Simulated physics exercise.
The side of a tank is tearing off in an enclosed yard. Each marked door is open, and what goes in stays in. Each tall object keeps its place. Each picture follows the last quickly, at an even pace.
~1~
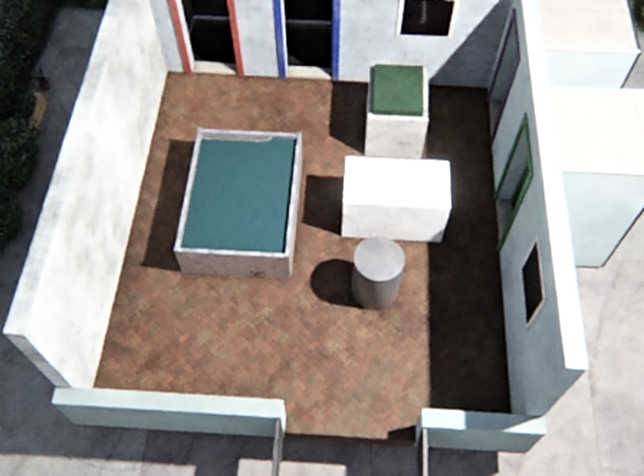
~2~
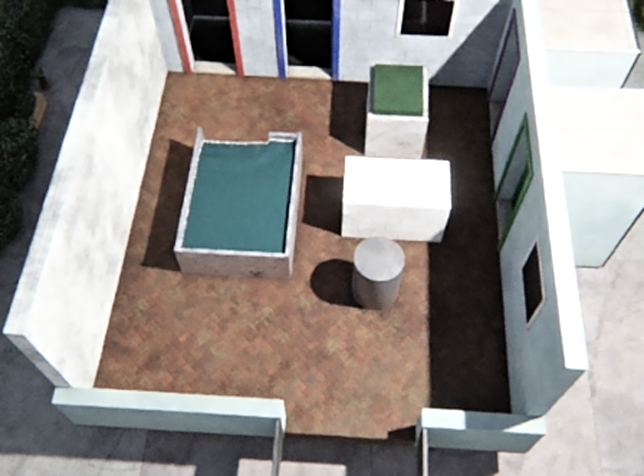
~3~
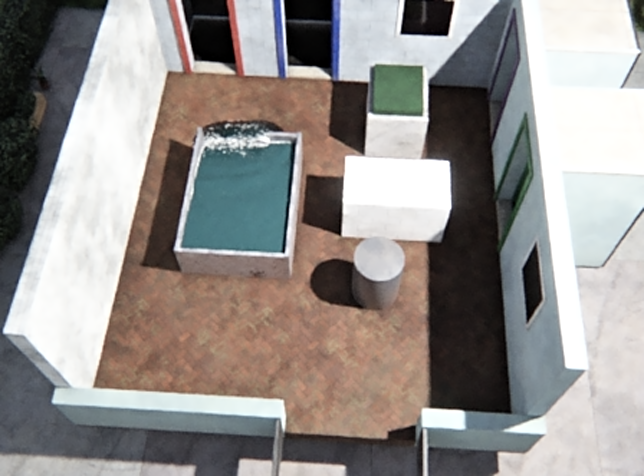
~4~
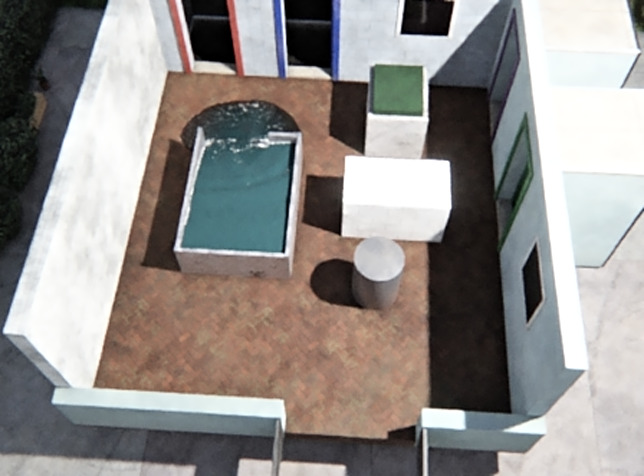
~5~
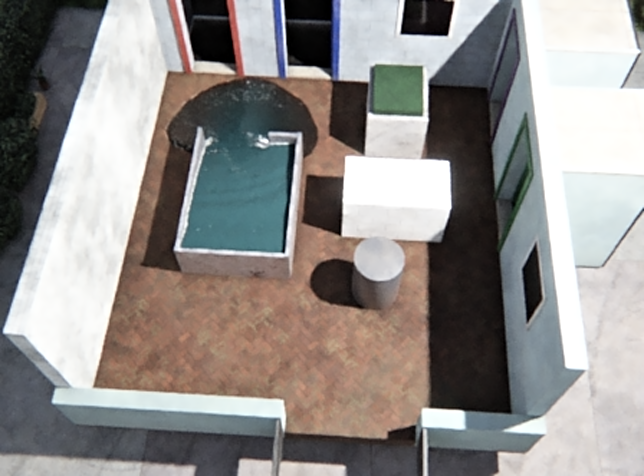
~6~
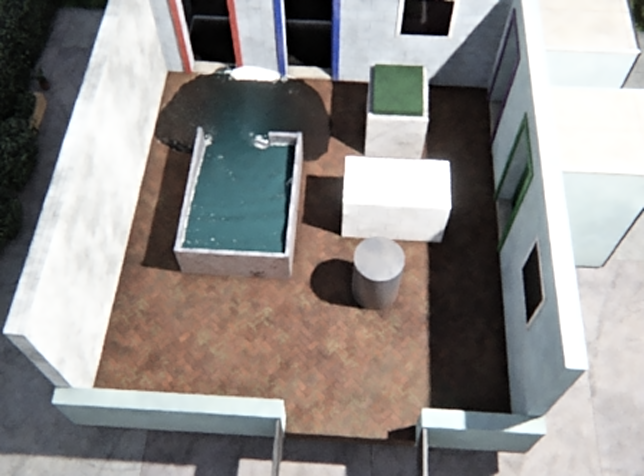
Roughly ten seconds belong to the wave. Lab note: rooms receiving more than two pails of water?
The purple door lets the inflow pass two buckets; the blue door lets the inflow pass two buckets; the red door lets the inflow pass two buckets; the green door keeps the inflow to two buckets or less.
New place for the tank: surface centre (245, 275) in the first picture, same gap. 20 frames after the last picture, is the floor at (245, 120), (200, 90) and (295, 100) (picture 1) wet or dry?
One after the other: Reached, reached, reached.
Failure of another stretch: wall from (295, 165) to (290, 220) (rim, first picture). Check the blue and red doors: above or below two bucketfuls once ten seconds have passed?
Lab note: The blue one tops the threshold, the red one sits below the threshold.
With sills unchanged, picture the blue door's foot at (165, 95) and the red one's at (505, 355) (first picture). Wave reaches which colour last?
Result: The one in red.
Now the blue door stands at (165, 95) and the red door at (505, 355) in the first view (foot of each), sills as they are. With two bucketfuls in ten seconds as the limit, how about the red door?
Red is not flooded.
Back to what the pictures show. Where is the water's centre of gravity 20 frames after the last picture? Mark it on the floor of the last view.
Close to (258, 161).
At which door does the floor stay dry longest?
That would be the door marked green.
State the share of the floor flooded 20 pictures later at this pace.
About 30 in a hundred.
A moment on, water covers 15 % of the floor; the purple door not reached, the blue door under two buckets in, the red door over two buckets in, the green door not reached.
Next, water covers 20 % of the floor; the purple door not reached, the blue door over two buckets in, the red door far over two buckets in, the green door not reached.
Then, water covers 30 % of the floor; the purple door under two buckets in, the blue door far over two buckets in, the red door far over two buckets in, the green door not reached.
Later, water covers 60 % of the floor; the purple door over two buckets in, the blue door far over two buckets in, the red door far over two buckets in, the green door wet at the sill, nothing in.
In the end, water covers 90 % of the floor; the purple door over two buckets in, the blue door far over two buckets in, the red door far over two buckets in, the green door wet at the sill, nothing in.
